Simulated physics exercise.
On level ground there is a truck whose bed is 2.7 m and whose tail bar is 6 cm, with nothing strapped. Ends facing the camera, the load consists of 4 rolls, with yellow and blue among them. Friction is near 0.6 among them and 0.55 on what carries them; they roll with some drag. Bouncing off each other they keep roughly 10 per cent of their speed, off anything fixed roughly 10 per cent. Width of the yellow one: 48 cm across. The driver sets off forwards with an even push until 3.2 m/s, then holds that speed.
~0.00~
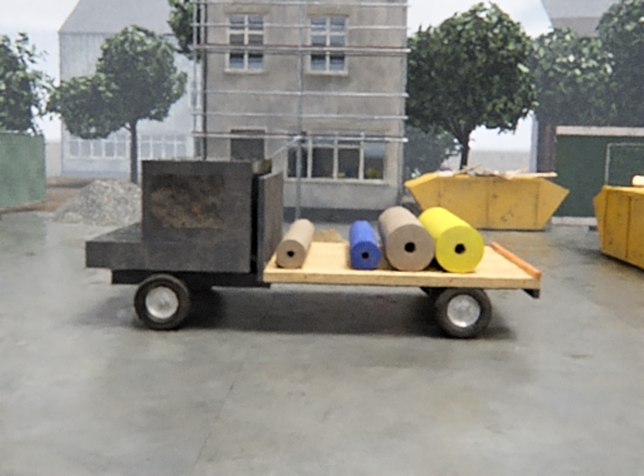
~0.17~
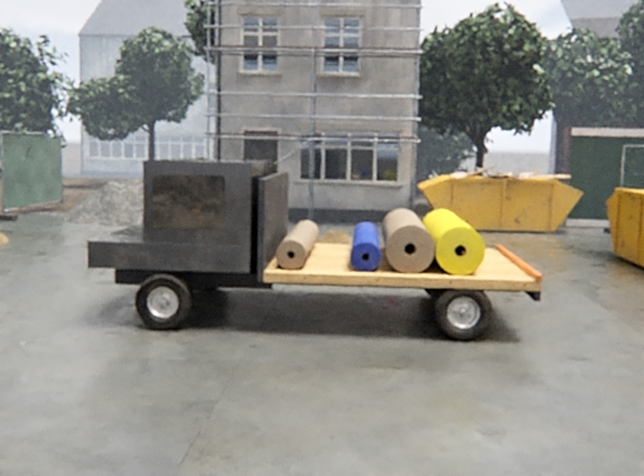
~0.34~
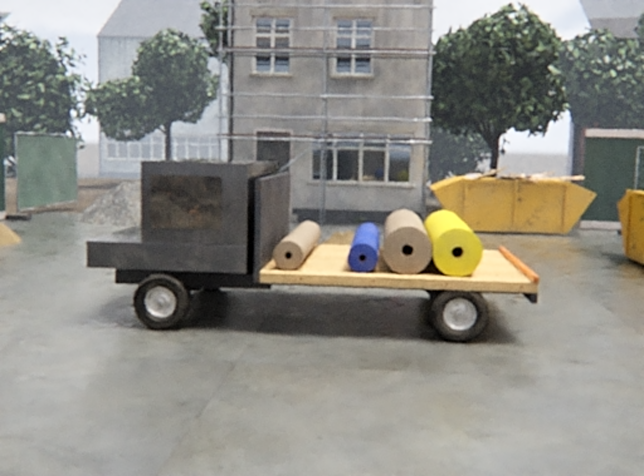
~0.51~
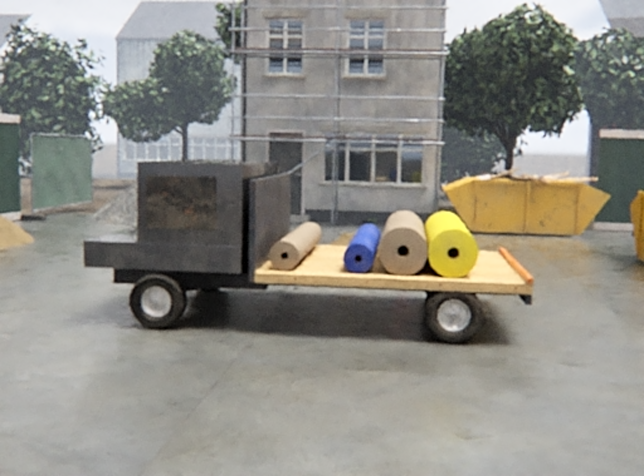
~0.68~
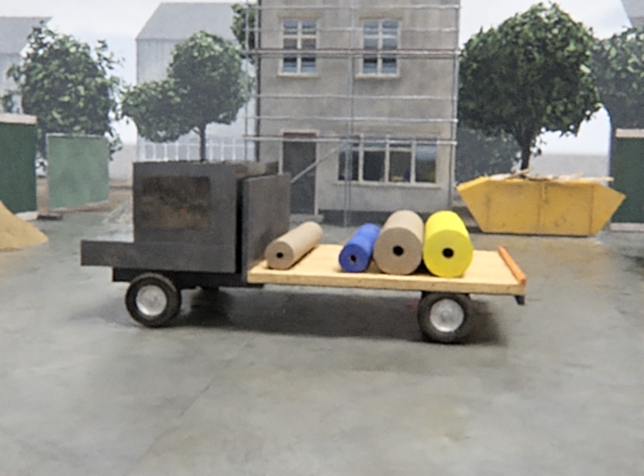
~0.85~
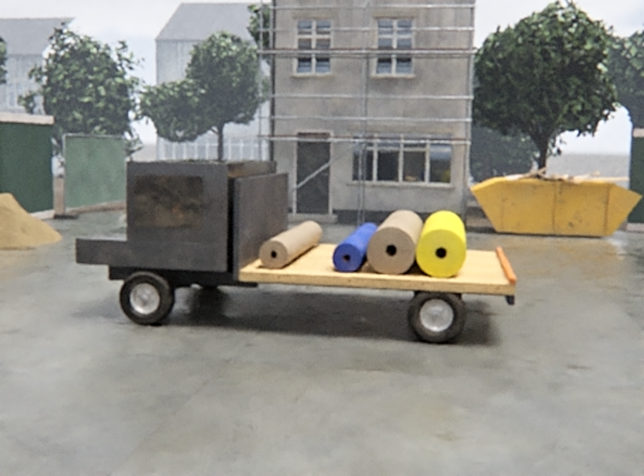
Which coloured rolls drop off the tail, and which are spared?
Here's how it goes: Yellow is kept aboard, and blue is kept aboard.
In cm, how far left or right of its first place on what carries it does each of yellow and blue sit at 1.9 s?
Yellow 35 cm right, blue 35 cm right.
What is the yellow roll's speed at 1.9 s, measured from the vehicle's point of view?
Reading: Roughly 0.4 m/s.
Then, 1.9 s in, yellow is on the bed, 35 cm from the bar, rolling towards it; blue is on the bed, 125 cm from the bar, rolling towards it; 0 of 4 are off.
In the end (3.3 s), yellow is on the bed, 15 cm from the bar; blue is on the bed, 100 cm from the bar; 0 of 4 are off.
